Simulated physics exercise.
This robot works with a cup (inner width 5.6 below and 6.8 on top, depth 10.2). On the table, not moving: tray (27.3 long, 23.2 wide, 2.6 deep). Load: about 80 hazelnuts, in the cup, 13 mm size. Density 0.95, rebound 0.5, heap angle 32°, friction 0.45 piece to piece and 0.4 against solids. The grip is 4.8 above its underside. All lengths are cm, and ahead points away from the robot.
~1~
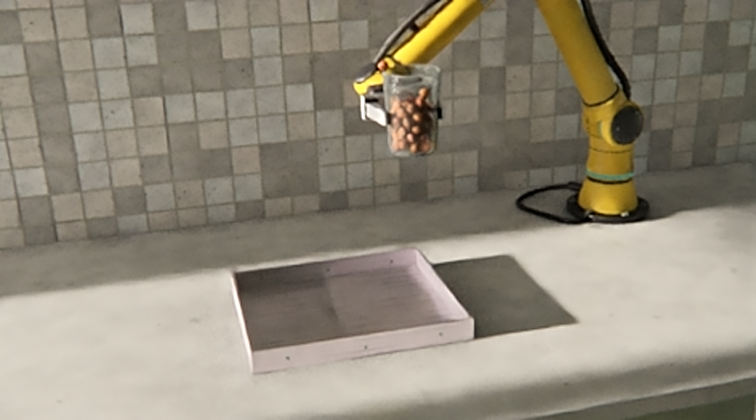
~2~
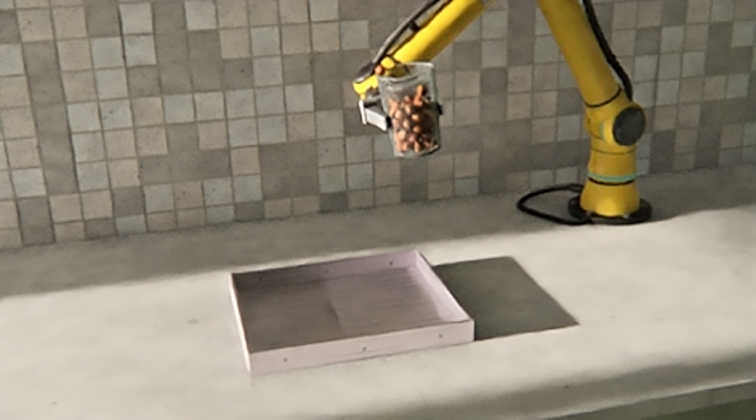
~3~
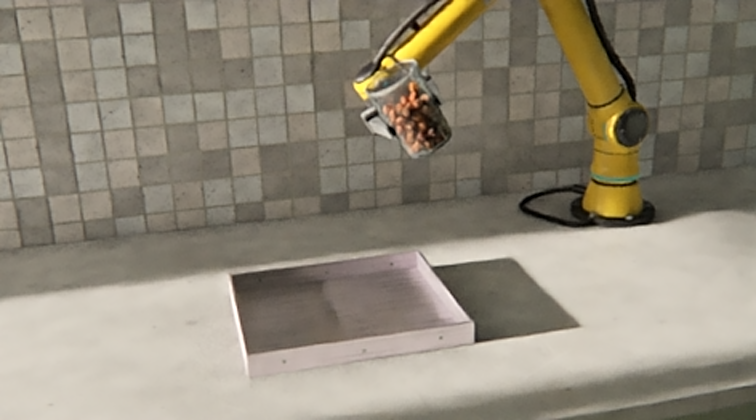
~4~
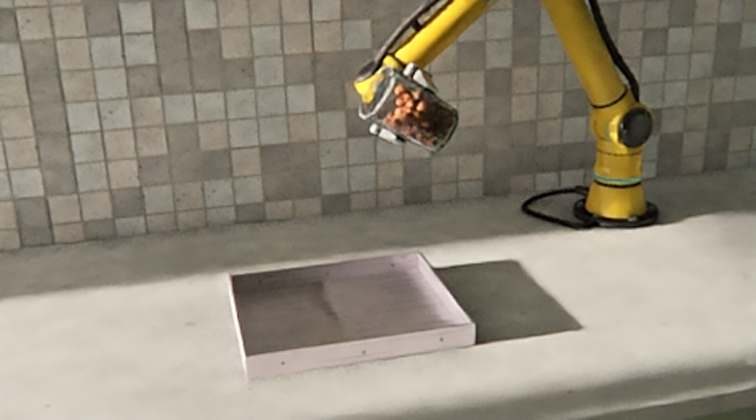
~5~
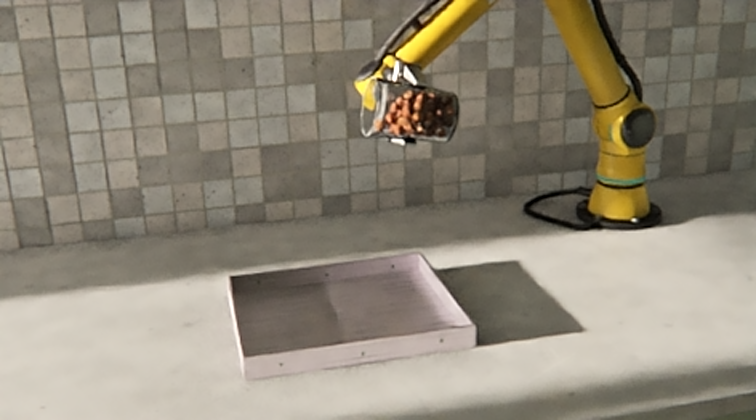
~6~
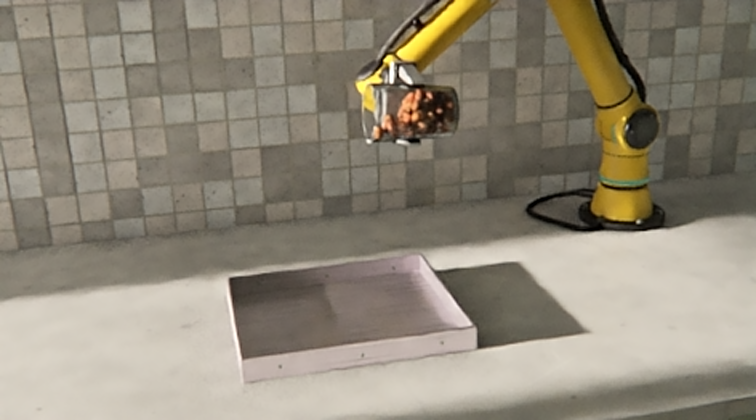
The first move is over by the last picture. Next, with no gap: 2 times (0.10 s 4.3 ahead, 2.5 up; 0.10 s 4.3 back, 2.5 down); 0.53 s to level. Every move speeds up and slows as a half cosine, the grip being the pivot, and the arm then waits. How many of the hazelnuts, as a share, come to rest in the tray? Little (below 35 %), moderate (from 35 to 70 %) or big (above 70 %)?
In the tray the share is big, above 70 %.
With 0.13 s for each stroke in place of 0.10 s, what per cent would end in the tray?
Then about 90 per cent.
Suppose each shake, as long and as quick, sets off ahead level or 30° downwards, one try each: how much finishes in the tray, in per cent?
Some 65 and 50 per cent.
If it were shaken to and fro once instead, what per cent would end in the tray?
In that case some 90 per cent.
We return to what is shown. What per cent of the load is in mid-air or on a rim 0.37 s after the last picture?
Some 5 per cent.
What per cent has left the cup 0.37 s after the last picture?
Near 100 per cent so far.
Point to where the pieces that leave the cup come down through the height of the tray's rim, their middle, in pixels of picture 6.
Around (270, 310).
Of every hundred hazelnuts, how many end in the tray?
Roughly 90 per cent.
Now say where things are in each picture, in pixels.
In the first frame, cup middle at (412, 112), level; upper third of the load around (412, 109), from x 385 to 430, top at y 65; 78 in the cup.
In the second frame, cup middle at (412, 112), tilted 8° forward; upper third of the load around (414, 109), from x 380 to 435, top at y 70.
In the third frame, cup middle at (411, 112), tilted 30° forward; upper third of the load around (415, 109), from x 390 to 440, top at y 90.
In the fourth frame, cup middle at (411, 112), tilted 56° forward; upper third of the load around (419, 106), from x 390 to 450, top at y 90.
In the fifth frame, cup middle at (411, 112), tilted 78° forward; upper third of the load around (422, 103), from x 380 to 450, top at y 95.
In the sixth frame, cup middle at (412, 112), tilted 86° forward; upper third of the load around (429, 103), from x 380 to 450, top at y 95; 78 in the cup.
Then, 0.37 s after the last picture, tilted 86° forward, highest piece 25 above the table; 72 in the tray, 2 on the table or floor, 4 in flight or on a rim.
Then, 0.74 s after the last picture, tilted 24° forward, highest piece 5 above the table; 69 in the tray, 9 on the table or floor.
Then, 1.13 s after the last picture, level, highest piece 2 above the table; 69 in the tray, 9 on the table or floor.
Then, 2.18 s after the last picture, level, highest piece 2 above the table; 69 in the tray, 9 on the table or floor.
Final count, 69 in the tray, 9 on the table or floor. That is 88 % in the tray.
